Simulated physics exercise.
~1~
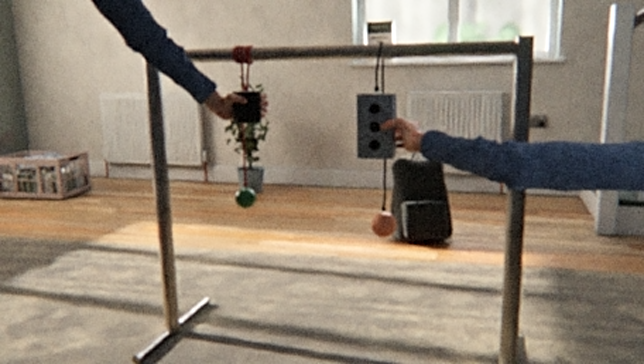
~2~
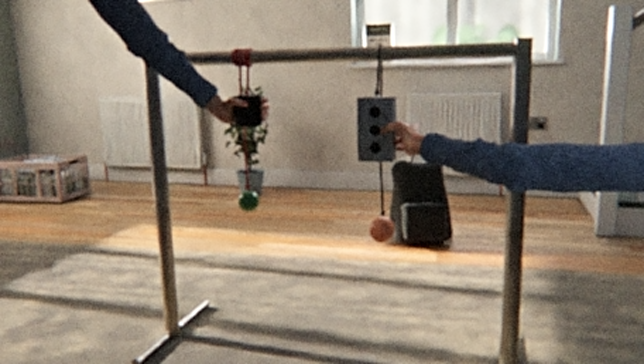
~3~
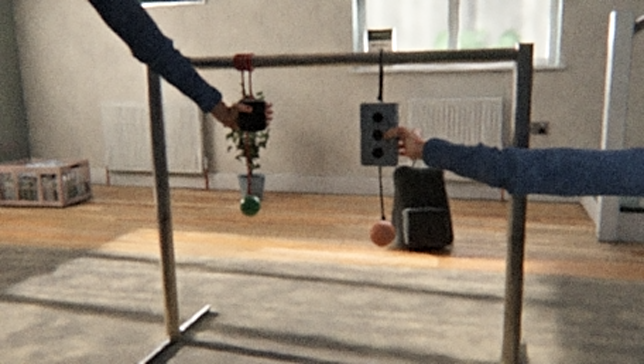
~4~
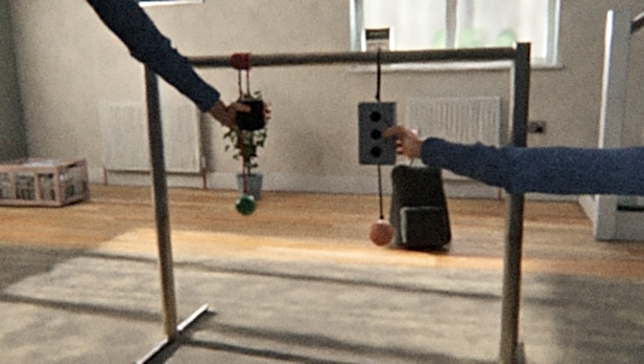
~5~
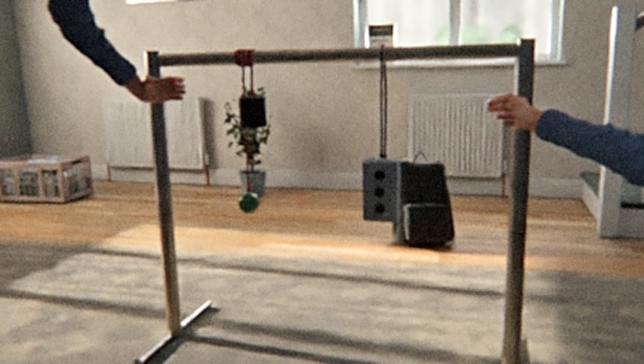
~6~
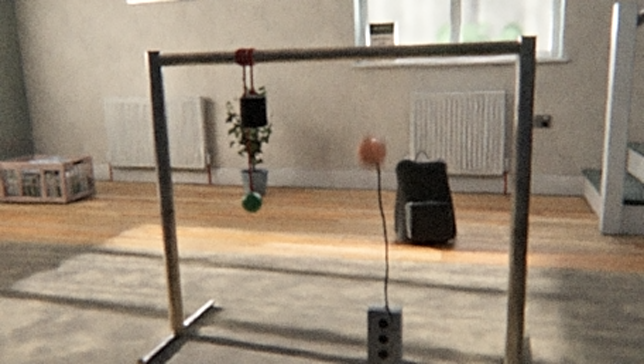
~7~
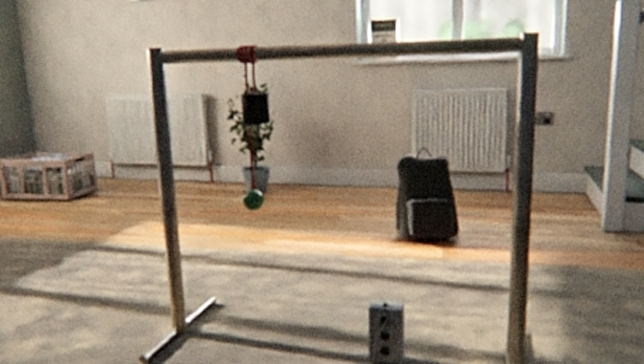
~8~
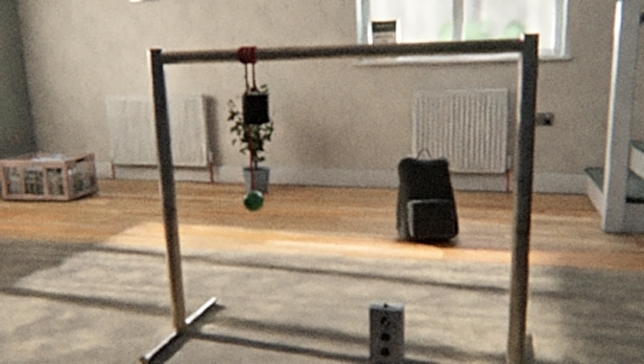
The video shows two hands steadying a small black object and a grey block with three dark holes, hung by cords from a metal rail. The hands let go, the block drops to the floor as its orange ball flies upward, and the black object stays hanging.
